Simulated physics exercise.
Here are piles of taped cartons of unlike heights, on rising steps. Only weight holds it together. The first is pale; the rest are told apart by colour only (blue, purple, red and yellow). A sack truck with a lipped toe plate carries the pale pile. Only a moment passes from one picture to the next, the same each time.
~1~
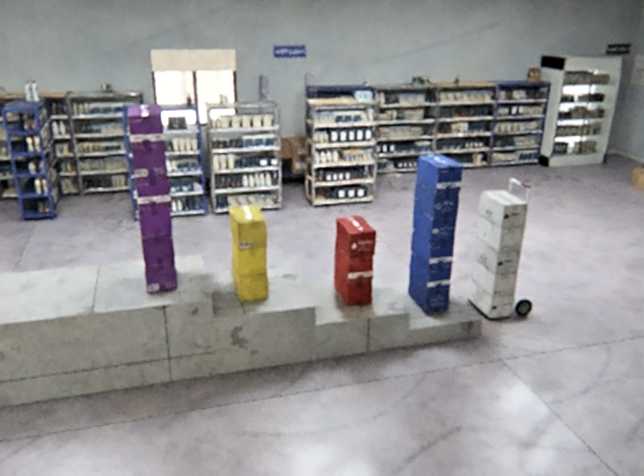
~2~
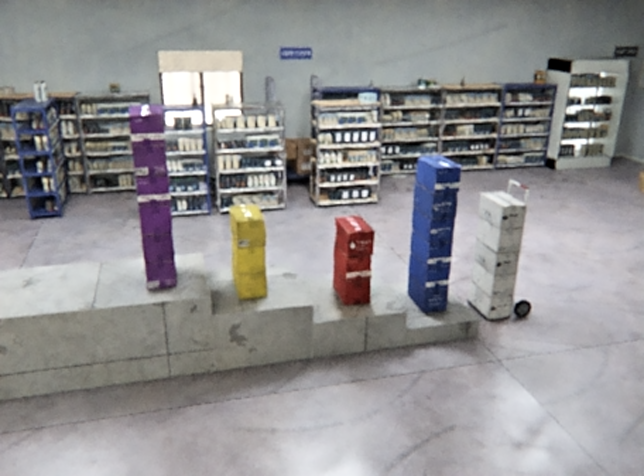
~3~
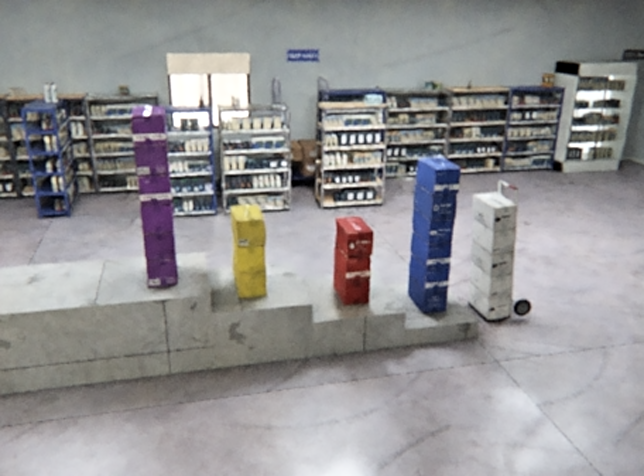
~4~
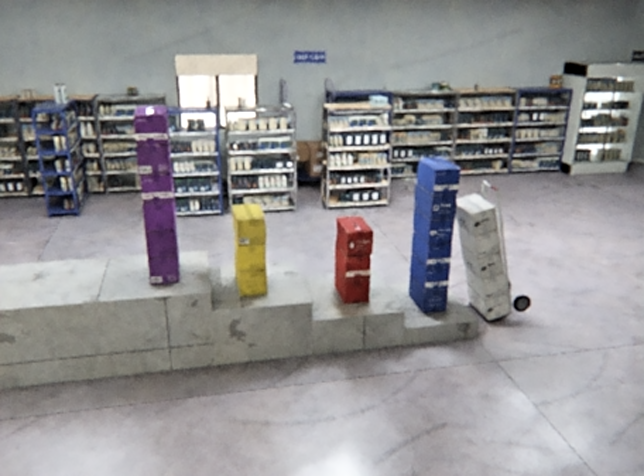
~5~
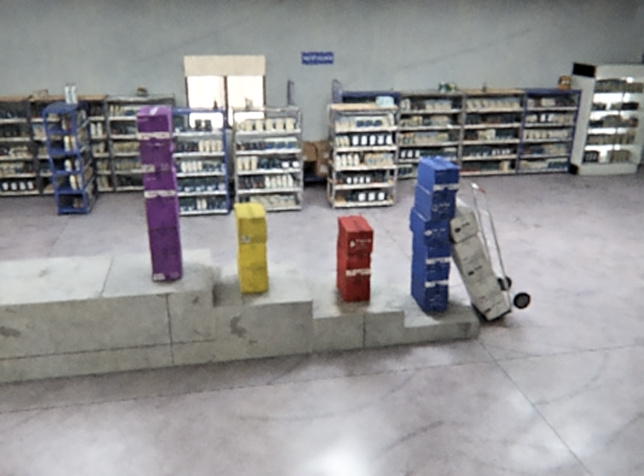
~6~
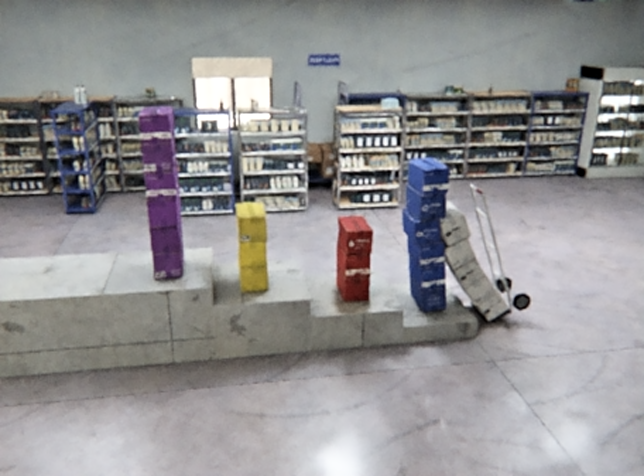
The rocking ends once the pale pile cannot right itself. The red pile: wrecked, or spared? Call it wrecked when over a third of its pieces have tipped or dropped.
It gets wrecked.
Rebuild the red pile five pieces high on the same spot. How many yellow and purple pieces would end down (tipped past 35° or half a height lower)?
Pile by pile, yellow 3, purple 0.
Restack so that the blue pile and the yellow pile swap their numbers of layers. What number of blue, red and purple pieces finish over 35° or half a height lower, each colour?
Blue 3, red 0, purple 0.
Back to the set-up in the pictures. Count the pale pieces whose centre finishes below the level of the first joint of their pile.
1 of them.
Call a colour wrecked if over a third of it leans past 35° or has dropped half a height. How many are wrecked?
The count is 3.
Soon, 4 of the pale pile down; none of the 3 red cartons down (0 of 18 in all colours); top red carton unmoved; top blue carton tipped a little.
A while on, 5 of the pale pile down; none of the 3 red cartons down (0 of 18 in all colours); top red carton unmoved; top blue carton tipped well over, half its height lower.
Towards the end, 5 of the pale pile down; none of the 3 red cartons down (6 of 18 in all colours); top red carton tipped clearly; top blue carton on its side.
Then, 5 of the pale pile down; 3 of the 3 red cartons down (9 of 18 in all colours); top red carton tipped steeply, about its own height lower; top blue carton on its side.
Finally, 5 of the pale pile down; 3 of the 3 red cartons down (11 of 18 in all colours); top red carton on its side; top blue carton on its side. Seen by the last camera, middles, top red carton near (279, 267), top blue carton near (252, 240).
